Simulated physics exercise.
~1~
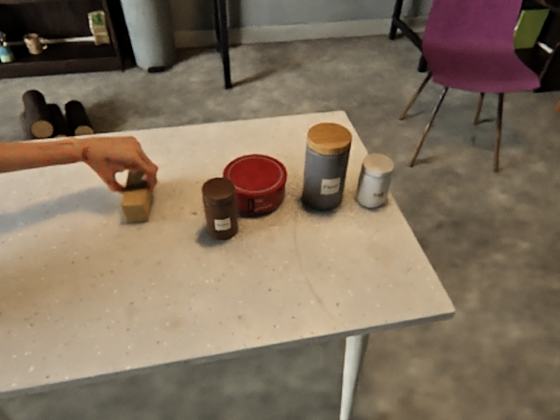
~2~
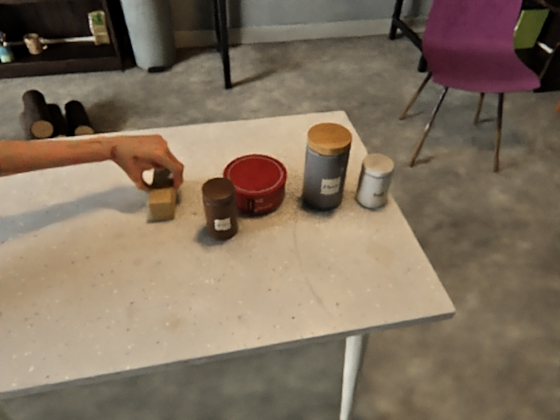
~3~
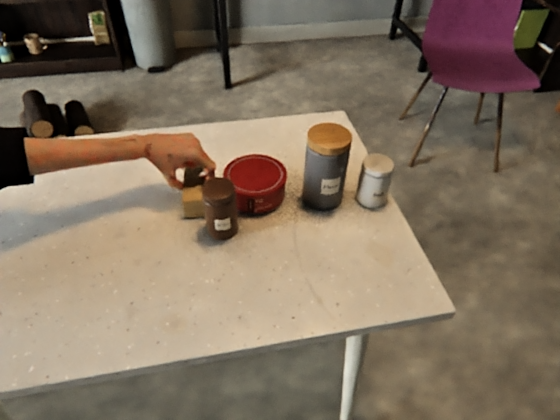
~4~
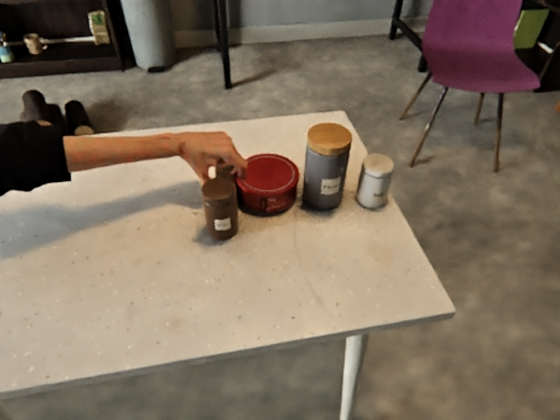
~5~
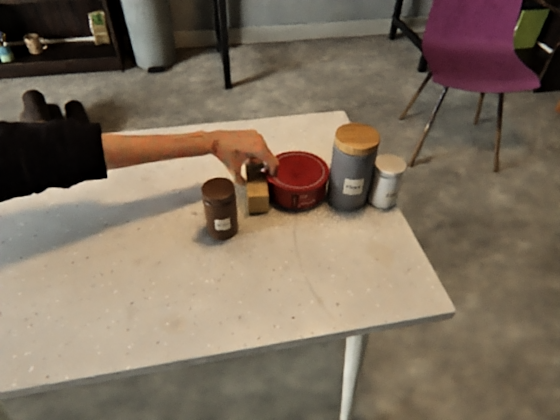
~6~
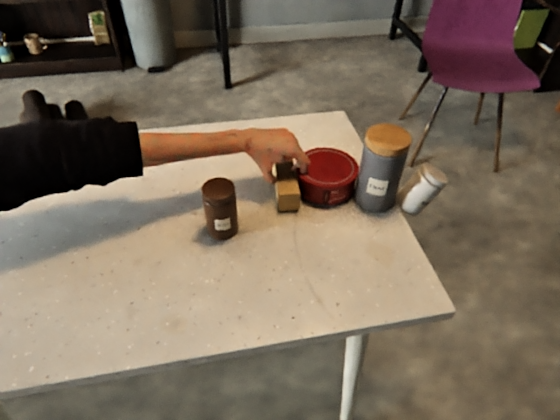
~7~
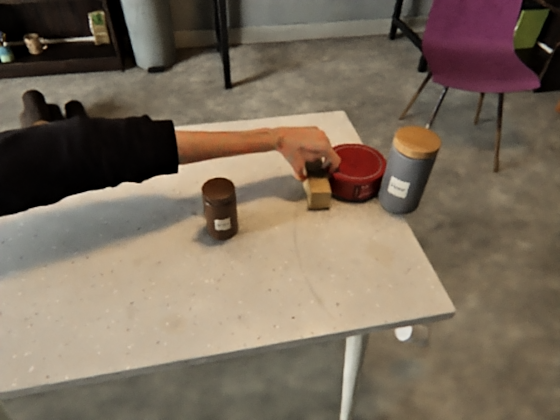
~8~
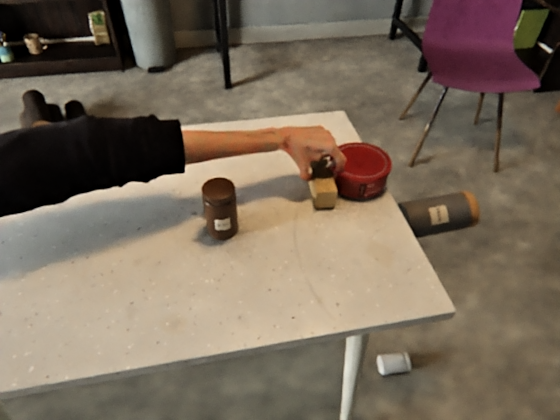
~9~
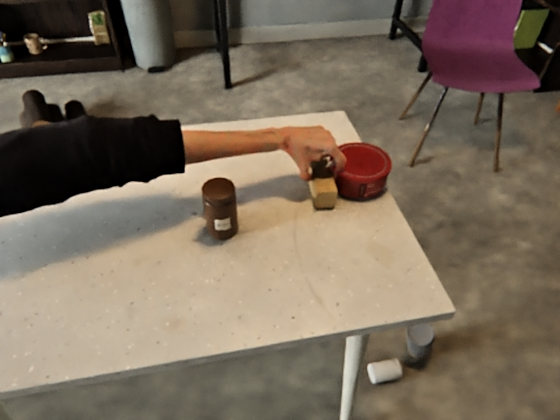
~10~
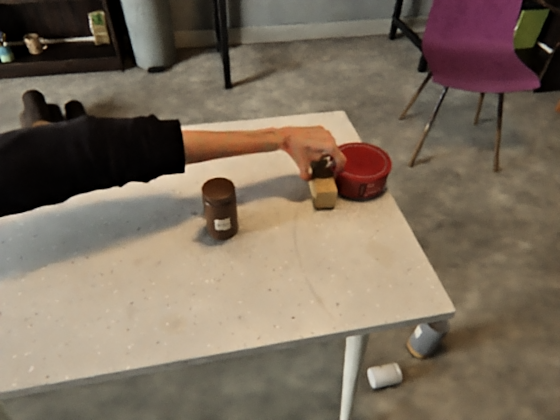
To begin with, a hand holds a small tan block on the left of a pale table, with a brown jar, a red tub, a grey jar and a white jar standing near the right end. The hand slides the block rightward, passing behind the brown jar, until it meets the red tub. The tub is pushed into the grey jar, which shoves the white jar along. The white jar tips over the edge and drops, and the grey jar soon topples after it. The hand stops, leaving both jars on the floor while the tub and brown jar remain on the table.
